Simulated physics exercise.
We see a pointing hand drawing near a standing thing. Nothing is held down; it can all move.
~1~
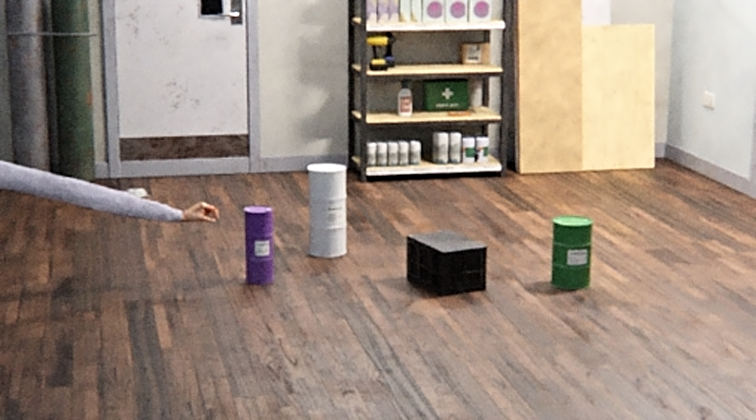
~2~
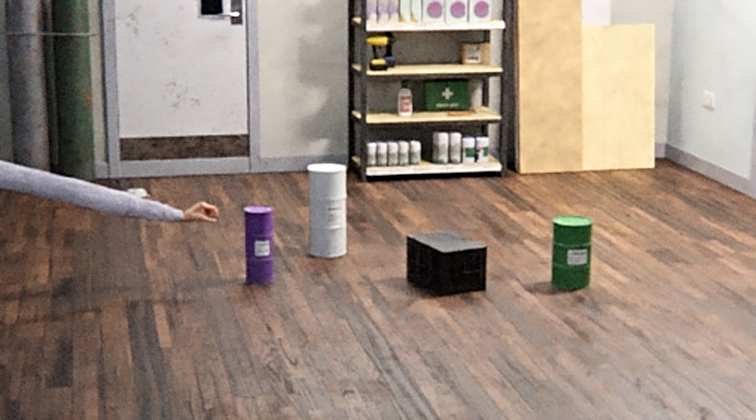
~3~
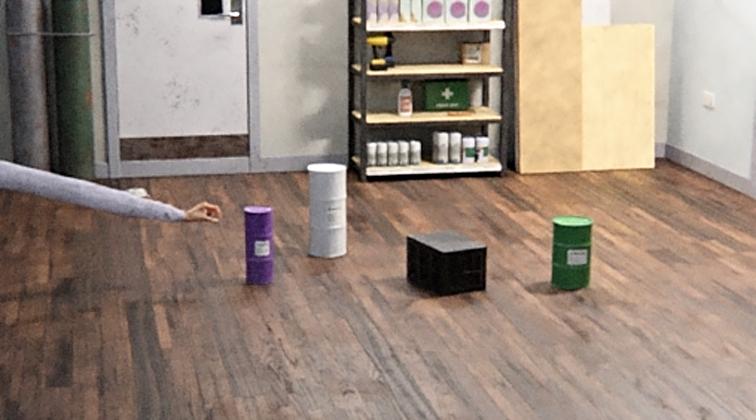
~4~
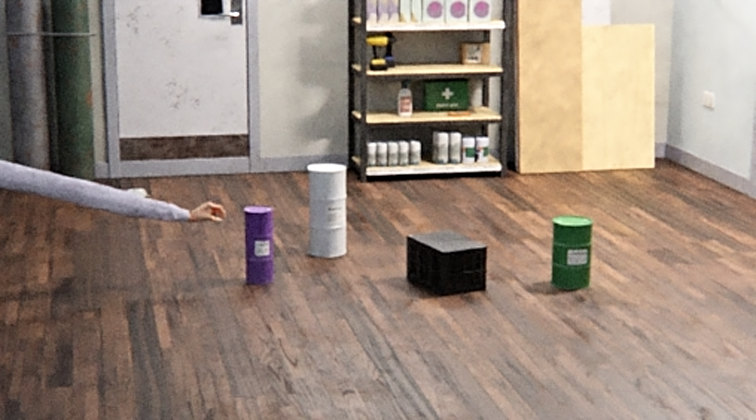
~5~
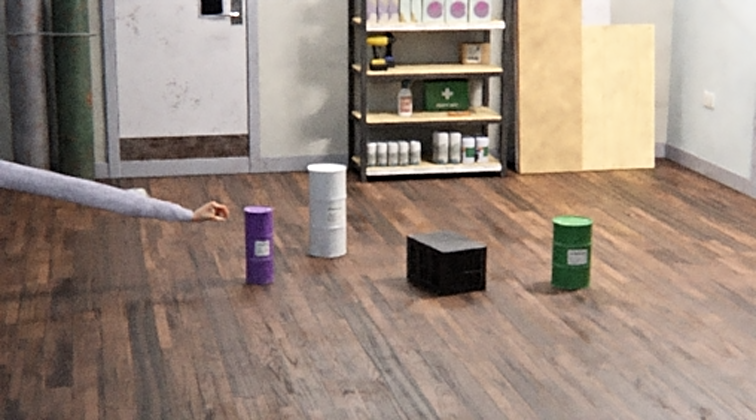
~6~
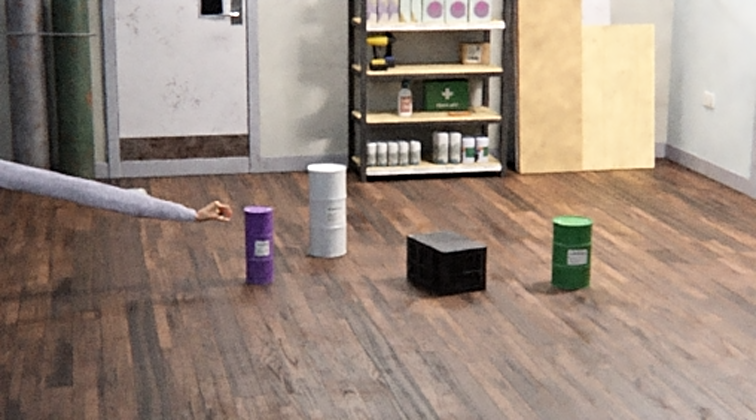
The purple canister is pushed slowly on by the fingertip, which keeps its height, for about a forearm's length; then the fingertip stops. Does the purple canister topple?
Yes, keels over.
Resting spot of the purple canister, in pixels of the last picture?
It finishes at around (314, 264).
Then, 0.70 s on from there, purple canister turned 15° from how it was put near (269, 242).
Then, 1.30 s on from there, purple canister turned 64° from how it was put near (300, 250).
Then, 1.50 s on from there, purple canister on its side near (313, 264).
In the end, toppled on the floor, purple canister. At the end, from the last picture's camera, purple canister near (314, 264).
